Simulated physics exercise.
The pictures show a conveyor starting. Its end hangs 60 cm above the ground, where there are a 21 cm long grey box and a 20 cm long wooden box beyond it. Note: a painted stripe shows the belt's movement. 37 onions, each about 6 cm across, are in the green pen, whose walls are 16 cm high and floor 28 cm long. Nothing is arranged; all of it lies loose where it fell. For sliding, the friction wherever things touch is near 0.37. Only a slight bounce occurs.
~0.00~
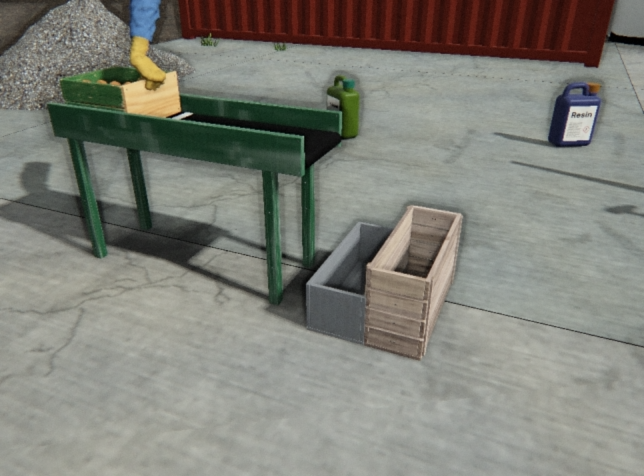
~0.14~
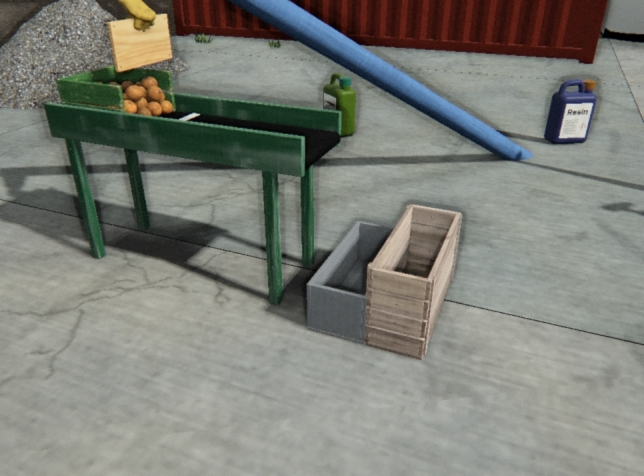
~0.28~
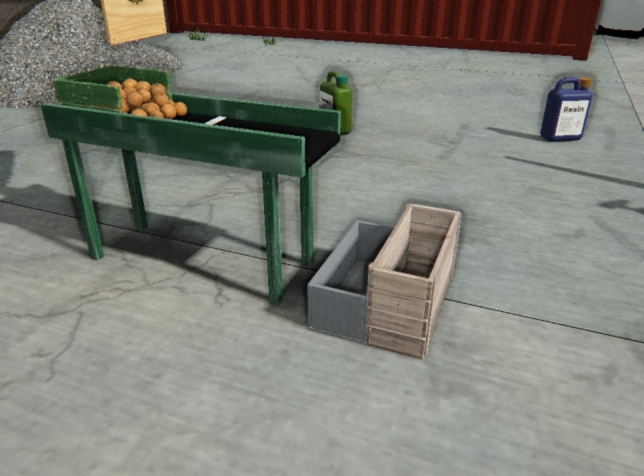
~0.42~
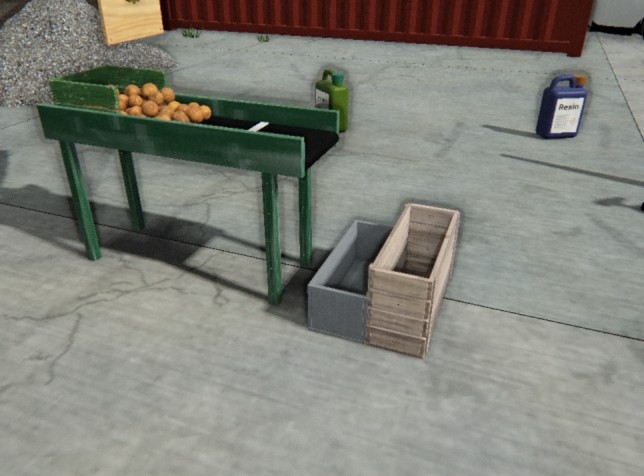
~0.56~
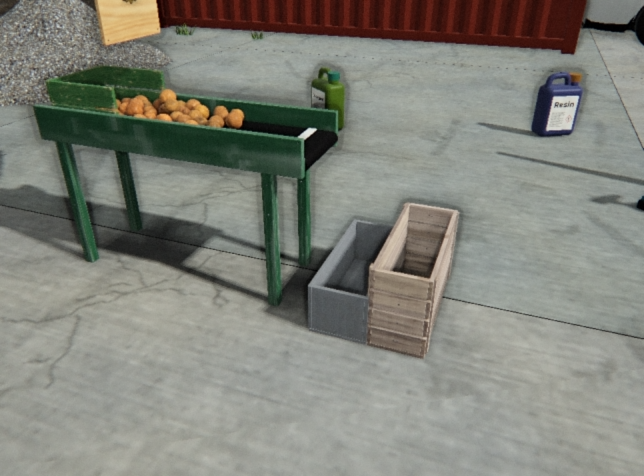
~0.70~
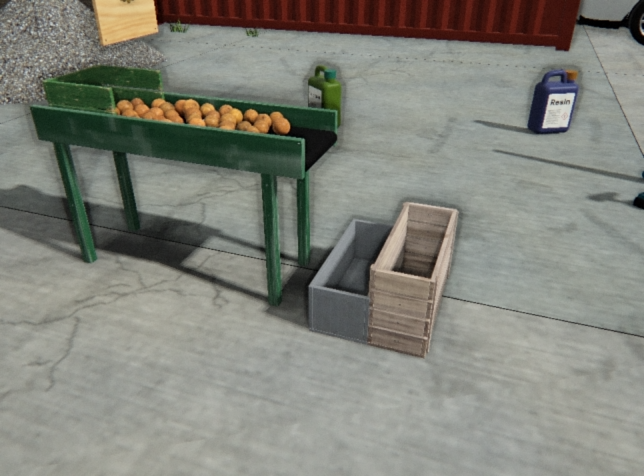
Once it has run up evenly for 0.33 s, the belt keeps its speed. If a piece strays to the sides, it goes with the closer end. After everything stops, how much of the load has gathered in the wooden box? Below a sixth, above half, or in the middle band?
I predict more than one half of the load there.
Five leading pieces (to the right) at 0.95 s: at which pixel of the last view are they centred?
Close to (355, 150) in the last view.
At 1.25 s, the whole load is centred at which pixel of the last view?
(355, 157).
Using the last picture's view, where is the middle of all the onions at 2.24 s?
At about (398, 294).
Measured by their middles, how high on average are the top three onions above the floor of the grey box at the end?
It comes to close to 7 centimetres.
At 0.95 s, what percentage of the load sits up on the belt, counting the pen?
Near 80 in a hundred.
After 0.95 s, 30 on the belt and 7 in the air.
After 1.25 s, 10 in the wooden box, 13 on the belt and 14 in the air.
After 1.69 s, 2 in the grey box, 23 in the wooden box, 4 on the belt and 8 in the air.
Final count (at 2.24 s), 12 in the grey box, 24 in the wooden box and 1 on the ground beyond the wooden box. Asked share, 24 of 37, 65 per cent.
